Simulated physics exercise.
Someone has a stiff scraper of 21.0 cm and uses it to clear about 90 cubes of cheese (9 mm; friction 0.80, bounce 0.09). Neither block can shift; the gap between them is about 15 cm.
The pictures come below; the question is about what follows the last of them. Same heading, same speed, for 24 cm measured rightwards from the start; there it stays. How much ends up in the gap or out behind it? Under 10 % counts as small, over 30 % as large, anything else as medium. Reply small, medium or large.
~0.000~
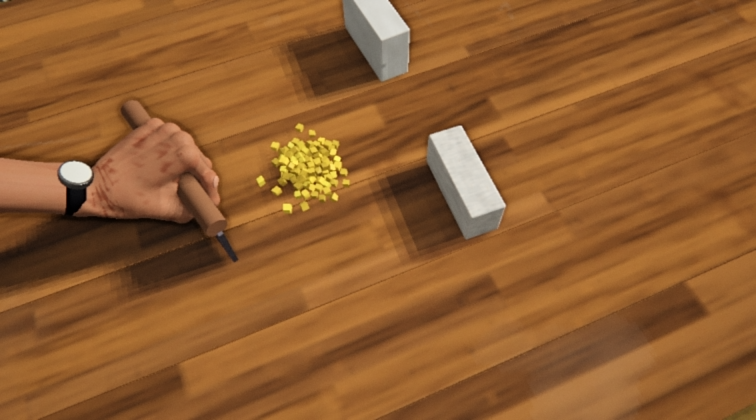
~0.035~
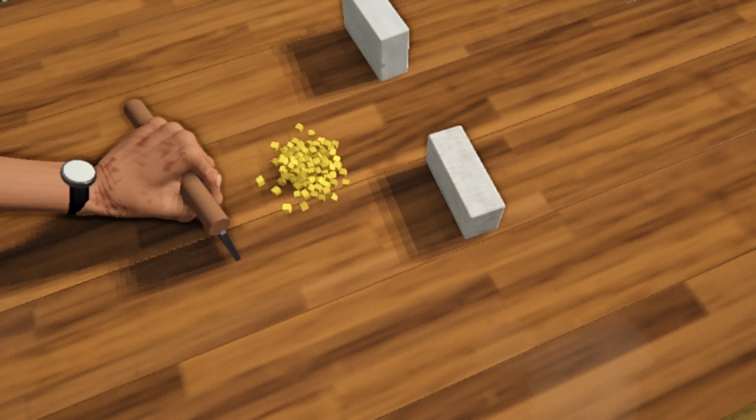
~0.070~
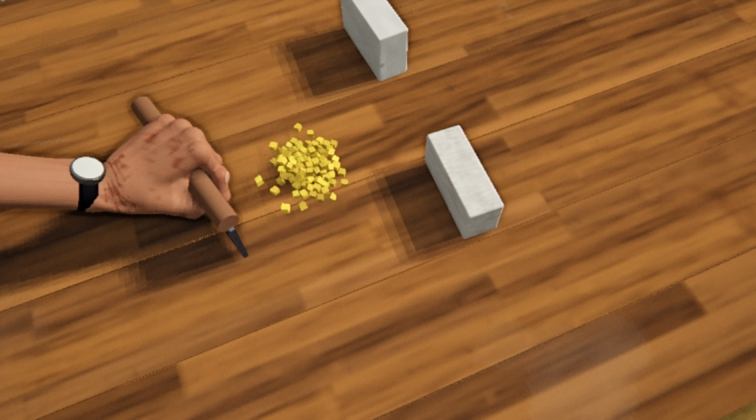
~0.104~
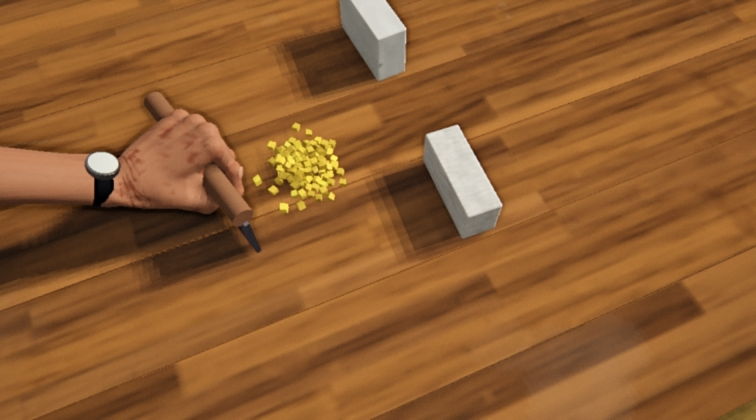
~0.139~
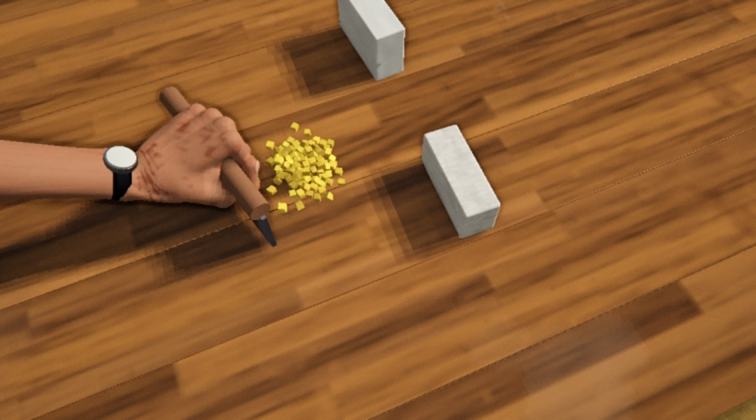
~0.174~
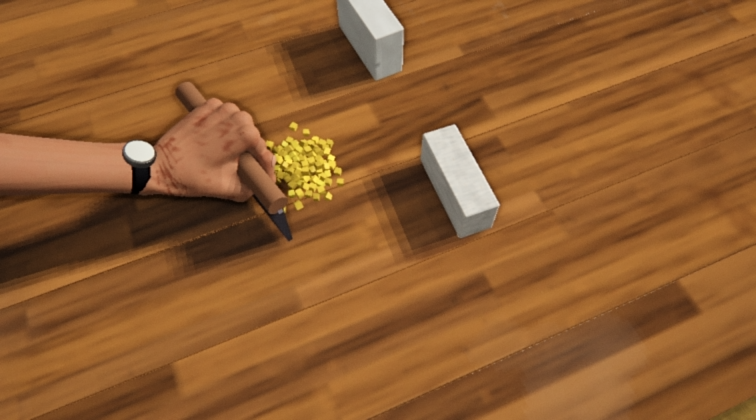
Medium.
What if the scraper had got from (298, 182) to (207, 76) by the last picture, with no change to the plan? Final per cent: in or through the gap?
At rest, 50 percent has gone in or through the gap.
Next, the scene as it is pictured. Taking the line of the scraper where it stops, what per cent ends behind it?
It comes to about 0 per cent.
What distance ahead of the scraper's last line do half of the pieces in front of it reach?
Some 3 cm.
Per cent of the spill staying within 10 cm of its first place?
5% or thereabouts.
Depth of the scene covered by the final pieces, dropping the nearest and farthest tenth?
Around 12 centimetres.
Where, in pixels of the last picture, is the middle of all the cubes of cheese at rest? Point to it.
Around (391, 128).
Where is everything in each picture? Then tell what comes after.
In the first frame, scraper from (222, 238) to (138, 120); moved 0.0 cm; pieces shifted so far, 0; middle of the spill at (309, 161); block at (466, 169); block at (374, 6).
In the second frame, scraper from (225, 237) to (140, 119); moved 0.4 cm; pieces shifted so far, 0; middle of the spill at (309, 161).
In the third frame, scraper from (234, 233) to (148, 116); moved 1.4 cm; pieces shifted so far, 0; middle of the spill at (307, 161).
In the fourth frame, scraper from (248, 228) to (160, 112); moved 3.1 cm; pieces shifted so far, 0; middle of the spill at (306, 161).
In the fifth frame, scraper from (264, 222) to (175, 107); moved 5.1 cm; pieces shifted so far, 0; middle of the spill at (304, 160).
In the sixth frame, scraper from (282, 216) to (190, 102); moved 7.1 cm; pieces shifted so far, 0; middle of the spill at (303, 160); block at (460, 168); block at (368, 5). Its speed is about 0.57 m/s, heading 3 degrees towards the viewer.
Then, at 0.36 s, scraper 18 cm from its start, spill 11 cm wide; held up before the blocks 100 %.
Then, at 0.55 s, scraper 24 cm from its start, spill 14 cm wide; in or through the gap 10 %, held up before the blocks 90 %.
Then, at 0.71 s, scraper 24 cm from its start, spill 14 cm wide; in or through the gap 20 %, held up before the blocks 80 %.
In the end, at 1.5 s, in or through the gap 20 %, round the near block 0 %, round the far block 0 %, held up before the blocks 80 %.
